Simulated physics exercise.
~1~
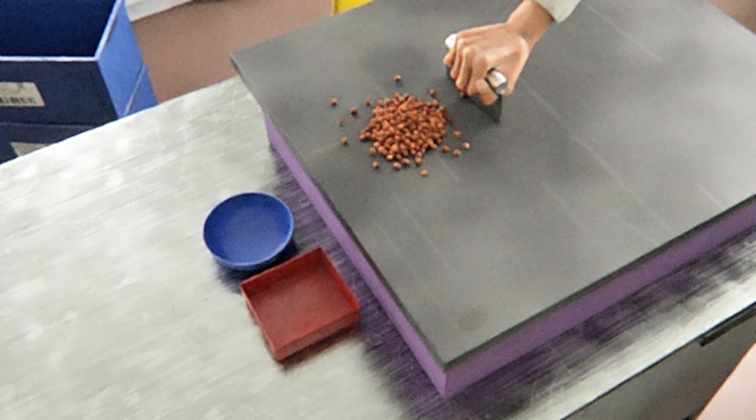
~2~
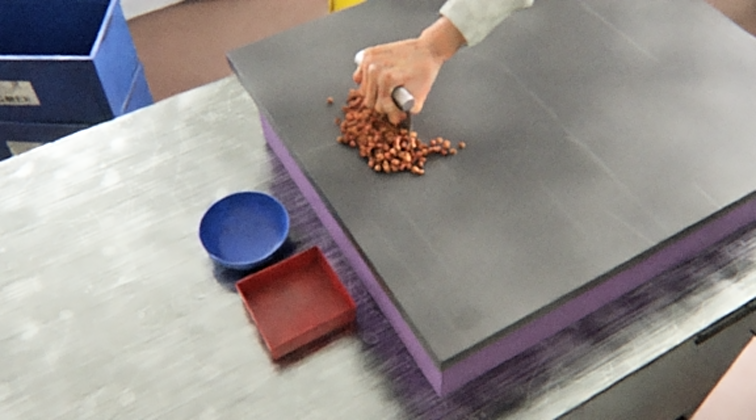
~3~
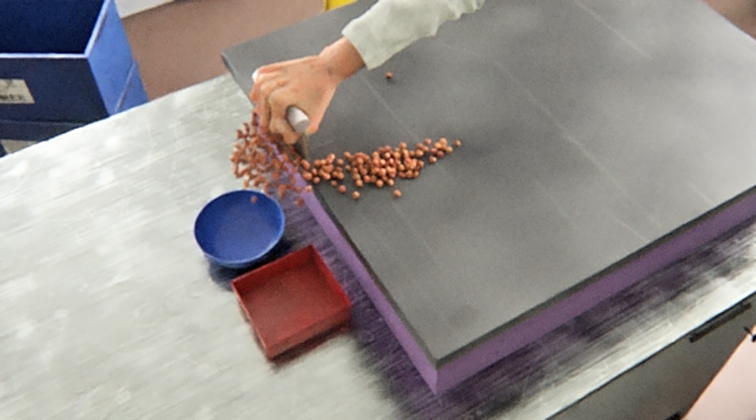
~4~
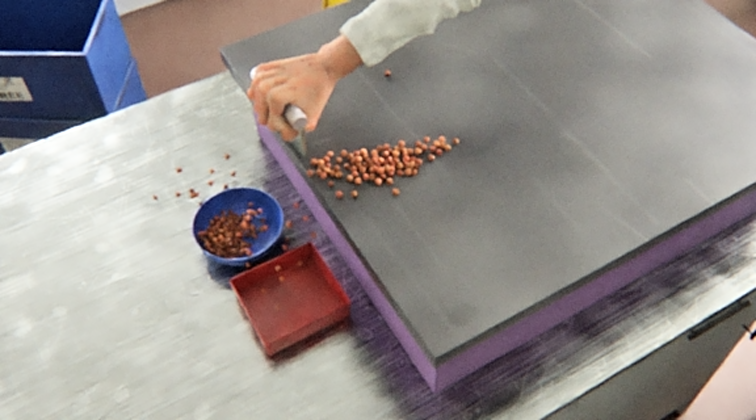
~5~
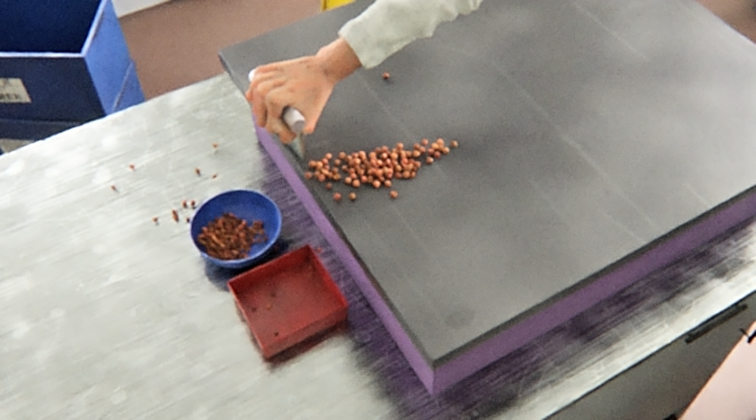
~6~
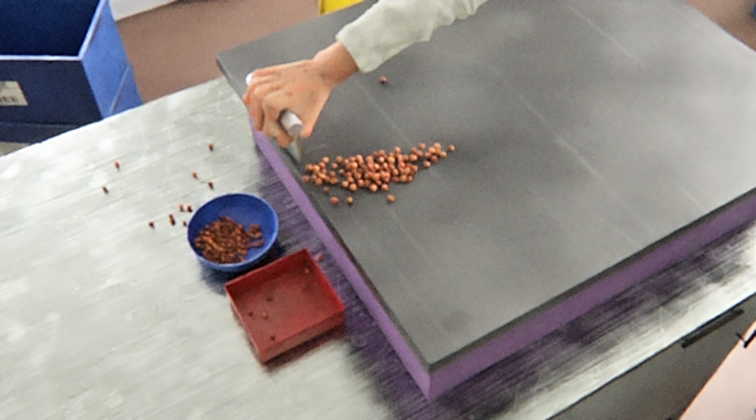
A hand in a pale sleeve grips a scraper on a dark, purple-sided slab, seen from above at a slight sway, beside a heap of small reddish-brown pellets. On the metal table to the left sit a round blue bowl and a square red tin, with blue crates behind. The hand sweeps left into the heap, spreading it toward the slab's edge. It stops there, and many pellets spill over in a shower. Most of those land in the blue bowl, some scatter on the table, a few reach the tin, and a band of pellets stays on the slab.
